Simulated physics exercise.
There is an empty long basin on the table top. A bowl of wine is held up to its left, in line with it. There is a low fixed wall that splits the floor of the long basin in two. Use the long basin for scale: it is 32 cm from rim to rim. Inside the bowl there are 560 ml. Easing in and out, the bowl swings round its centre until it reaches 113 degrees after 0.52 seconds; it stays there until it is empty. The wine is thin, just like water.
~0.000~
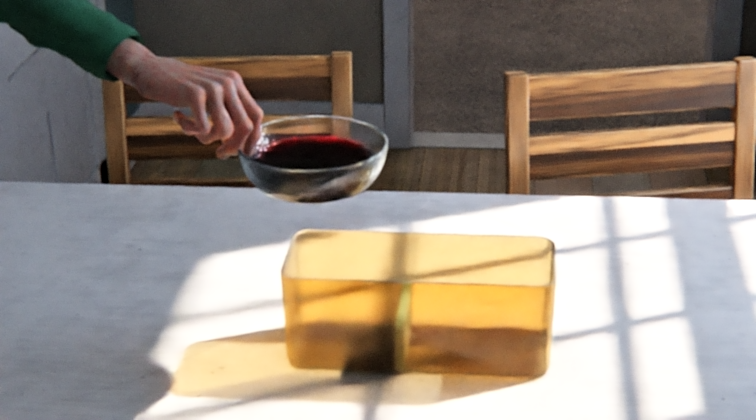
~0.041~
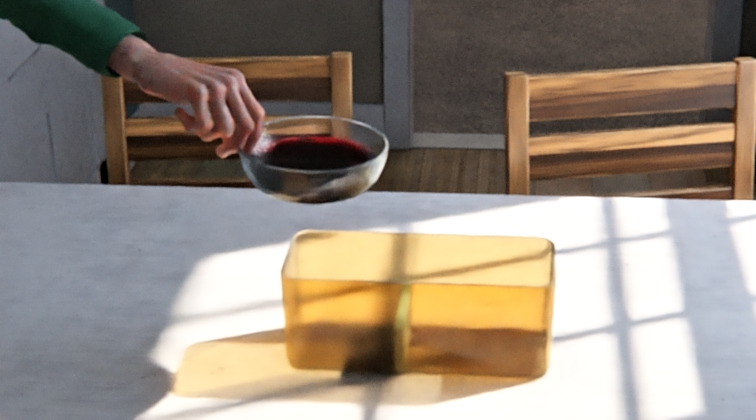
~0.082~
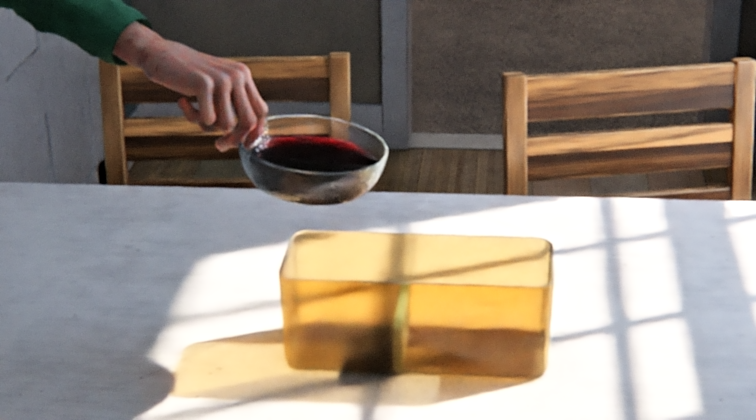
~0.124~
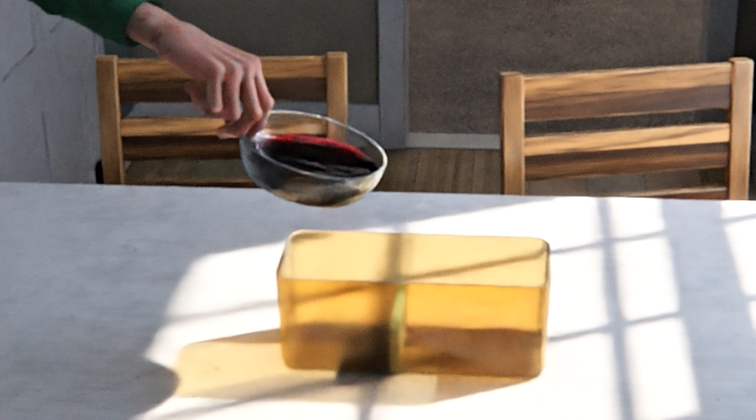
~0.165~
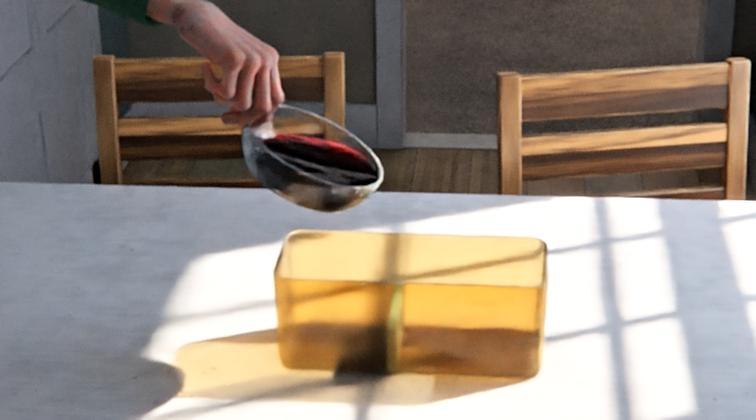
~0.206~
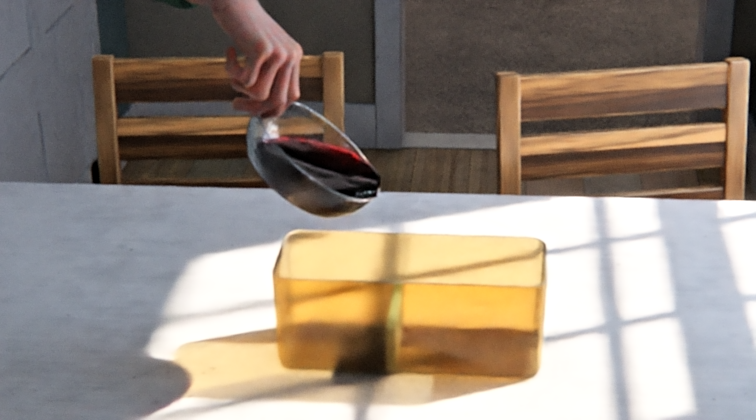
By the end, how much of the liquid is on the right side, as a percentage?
Around 59 percent.
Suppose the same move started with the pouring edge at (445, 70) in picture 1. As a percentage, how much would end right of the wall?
Then I'd expect something near 75 per cent.
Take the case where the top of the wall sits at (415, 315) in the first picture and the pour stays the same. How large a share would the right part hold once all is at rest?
45 per cent.
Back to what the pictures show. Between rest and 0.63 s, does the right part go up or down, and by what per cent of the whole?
The right part's share grows by around 3 per cent.
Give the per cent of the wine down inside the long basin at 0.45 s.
About 92 per cent.
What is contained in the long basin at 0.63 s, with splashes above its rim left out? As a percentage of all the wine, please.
Reading: Approx. 90 %.
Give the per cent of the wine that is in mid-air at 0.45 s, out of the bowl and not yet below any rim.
8 per cent.
By 0.45 s the tilt is 108° and 1 per cent is still to pour, 35 is left of the wall and 57 right of it.
By 0.63 s the tilt is 113° and 0 per cent is still to pour, 35 is left of the wall and 55 right of it.
By 0.82 s the tilt is 113° and 1 per cent is still to pour, 37 is left of the wall and 58 right of it.
By 1.02 s the tilt is 113° and 0 per cent is still to pour, 38 is left of the wall and 59 right of it.
At rest 38 per cent lies left of the wall, 59 right of it and 3 outside.
